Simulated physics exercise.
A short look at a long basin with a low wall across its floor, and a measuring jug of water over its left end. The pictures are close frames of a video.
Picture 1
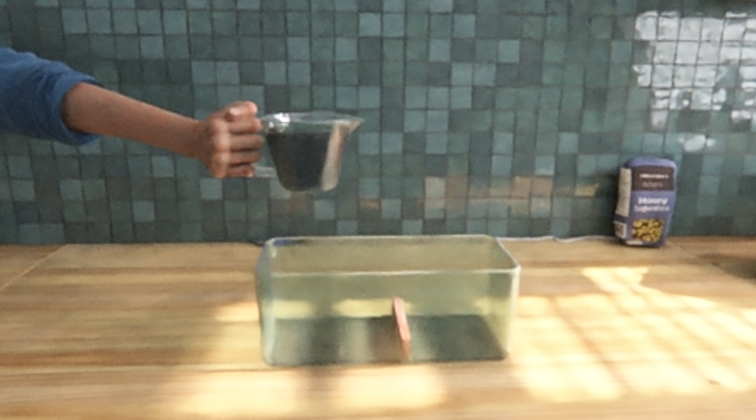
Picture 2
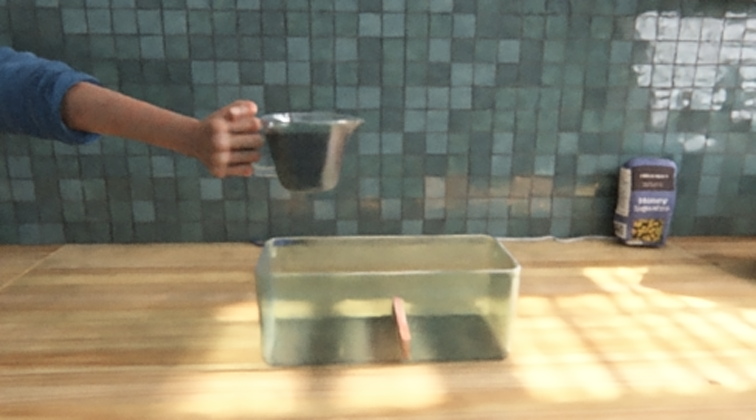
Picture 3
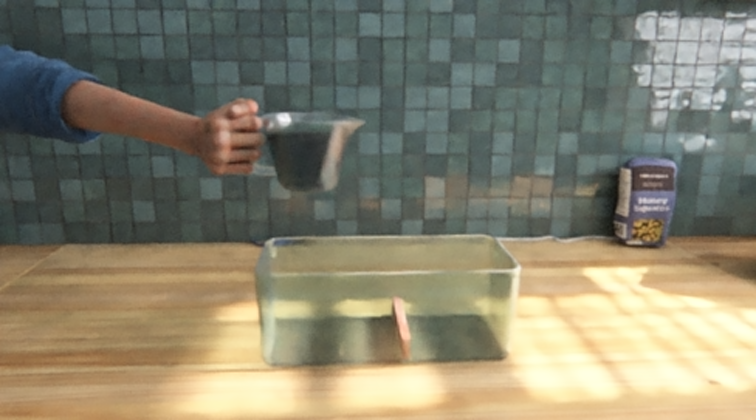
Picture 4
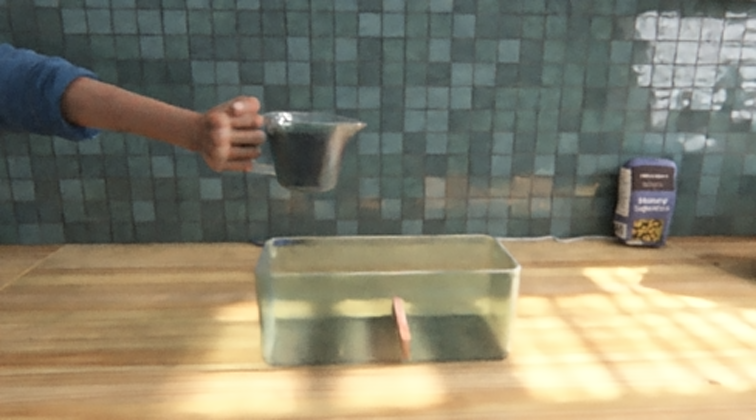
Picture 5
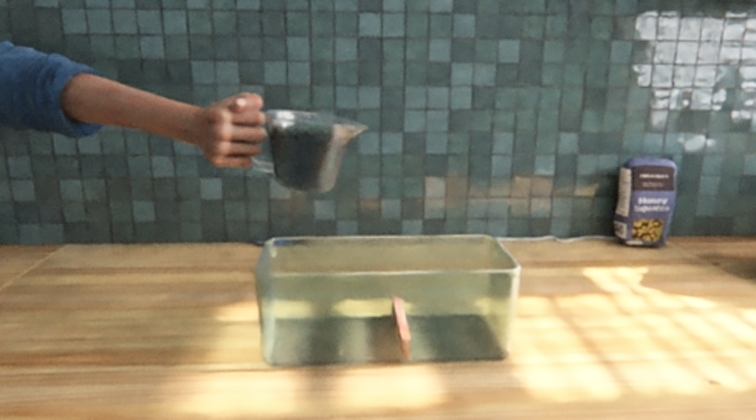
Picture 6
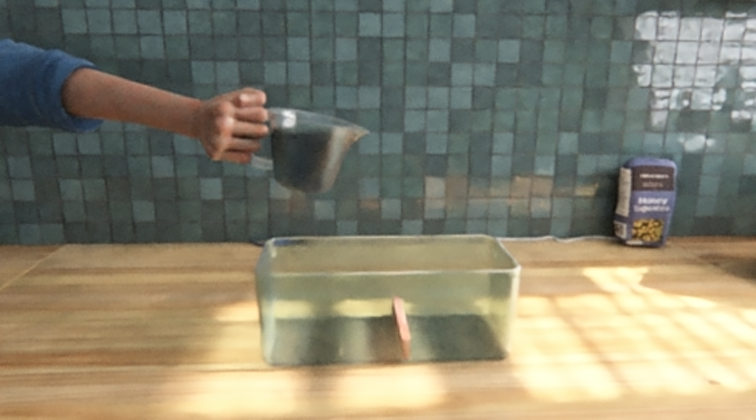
A hand holds a clear measuring jug of dark-looking water level above the left part of a long glass basin with a low reddish wall across its floor. The jug stays nearly still at first, then the hand tilts it slightly, its spout dipping a little to the right.
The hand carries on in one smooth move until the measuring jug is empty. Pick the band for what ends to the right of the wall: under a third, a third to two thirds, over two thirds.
It comes to from a third to two thirds.
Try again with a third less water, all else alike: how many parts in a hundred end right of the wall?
Near 30 %.
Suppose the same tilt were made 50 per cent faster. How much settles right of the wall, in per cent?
Close to 40 per cent.
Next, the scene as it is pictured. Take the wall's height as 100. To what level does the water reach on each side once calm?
Left about 30, right about 40.
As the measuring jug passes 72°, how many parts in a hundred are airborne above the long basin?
Close to 30 per cent.
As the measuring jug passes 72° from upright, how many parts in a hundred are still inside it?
Roughly 55 in a hundred.
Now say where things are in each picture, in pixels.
The first picture shows tilt 0°; pouring edge (365, 120); surface from (268, 128) to (350, 129); the long basin's rim runs from (262, 256) to (507, 253); the wall's top is at (401, 317).
The second picture shows tilt 0°; pouring edge (365, 120); surface from (268, 128) to (350, 129).
The third picture shows tilt 2°; pouring edge (366, 122); surface from (268, 128) to (350, 130).
The fourth picture shows tilt 4°; pouring edge (367, 124); surface from (269, 127) to (351, 130).
The fifth picture shows tilt 7°; pouring edge (369, 127); surface from (272, 127) to (353, 130).
The sixth picture shows tilt 12°; pouring edge (370, 132); surface from (273, 128) to (357, 131).
A moment on, the measuring jug is tipped part way and 57 per cent is still to pour, 1 is left of the wall and 12 right of it.
Next, the measuring jug is tipped right over and 5 per cent is still to pour, 31 is left of the wall and 53 right of it.
Then the measuring jug is tipped right over and 0 per cent is still to pour, 45 is left of the wall and 54 right of it.
Later the measuring jug is tipped right over and 0 per cent is still to pour, 45 is left of the wall and 54 right of it.
Finally, 45 per cent lies left of the wall, 54 right of it and 1 outside.
